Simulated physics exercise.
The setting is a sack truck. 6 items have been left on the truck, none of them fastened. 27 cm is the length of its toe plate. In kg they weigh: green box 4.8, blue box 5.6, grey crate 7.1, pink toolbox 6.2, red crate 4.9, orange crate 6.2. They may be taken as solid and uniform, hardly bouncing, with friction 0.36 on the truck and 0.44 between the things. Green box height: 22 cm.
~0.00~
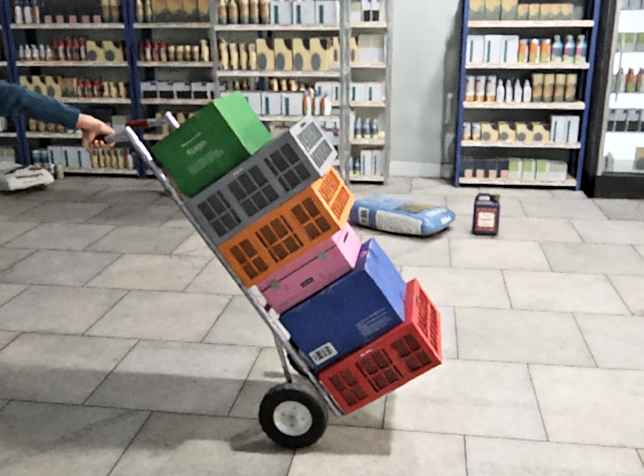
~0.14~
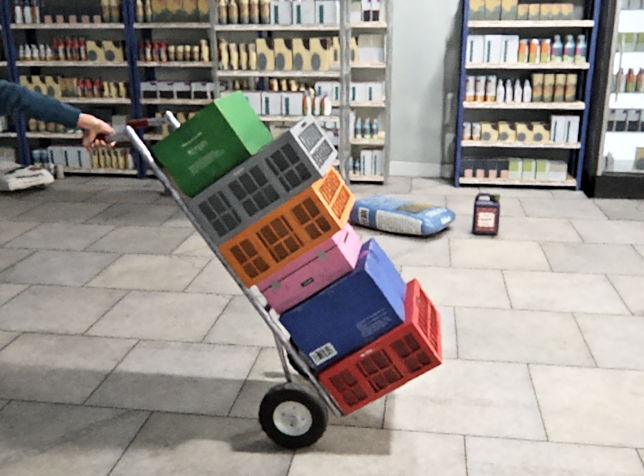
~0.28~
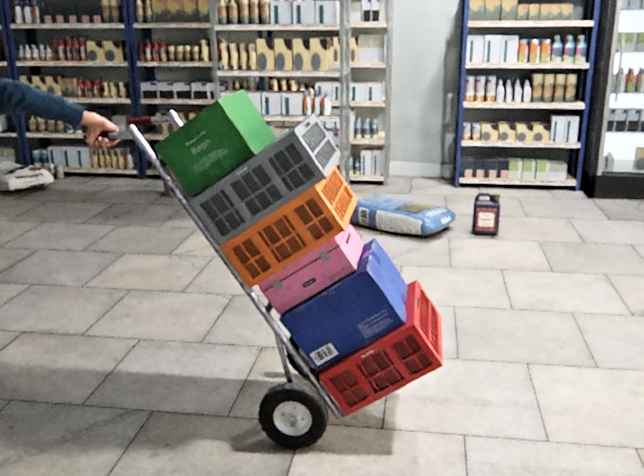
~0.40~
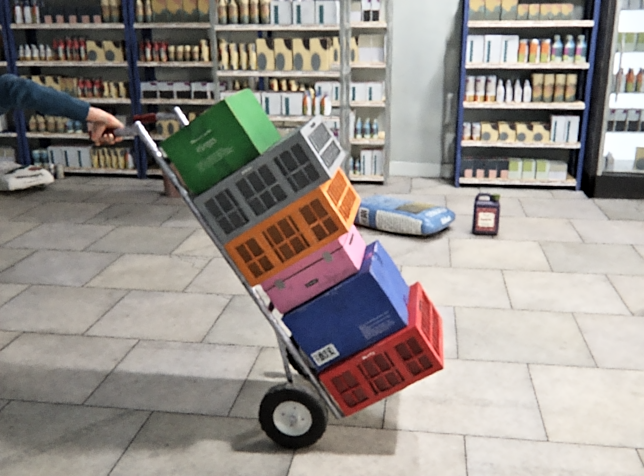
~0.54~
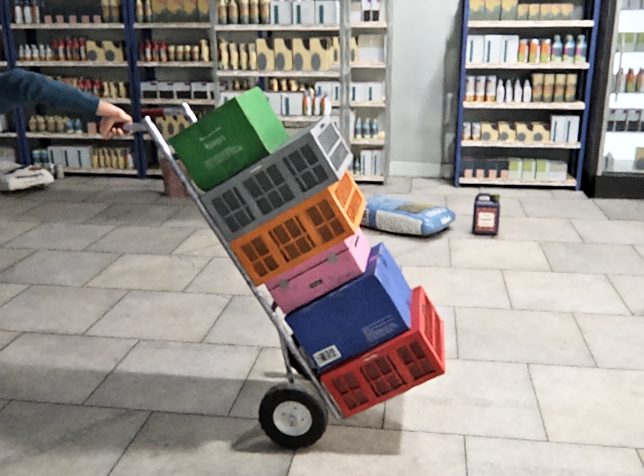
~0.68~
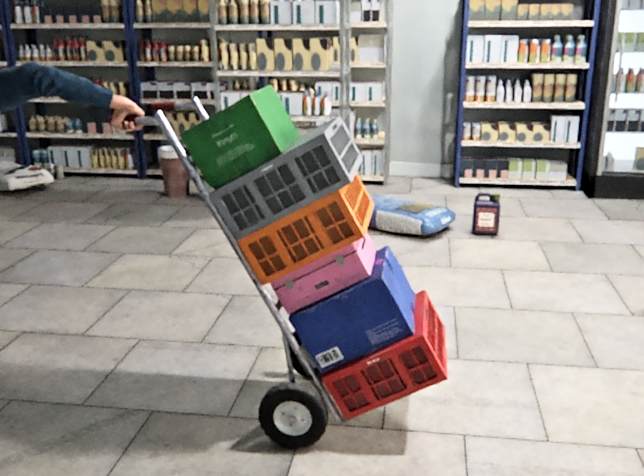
A hand gradually raising a tilted sack truck stacked with six colourful crates and boxes slightly more upright in a shop aisle.
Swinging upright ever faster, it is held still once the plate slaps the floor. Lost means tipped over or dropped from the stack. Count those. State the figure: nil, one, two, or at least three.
The figure is nil.
Around 1.38 s, leaning back 7°.
Around 1.68 s, truck upright; green box tipped 4° against what carries it near (403, 141); blue box tipped 4° against what carries it near (397, 340); grey crate tipped 4° against what carries it.
Around 1.98 s, truck upright; green box tipped 4° against what carries it near (408, 142); blue box tipped 4° against what carries it near (396, 340); grey crate tipped 4° against what carries it.
Around 2.08 s, truck upright; green box shifted 5 cm near (395, 143); grey crate shifted 2 cm; orange crate shifted 2 cm.
Finally (2.6 s), all 6 still in place (within 10 cm). In the last view, green box near (380, 143), blue box near (391, 341).
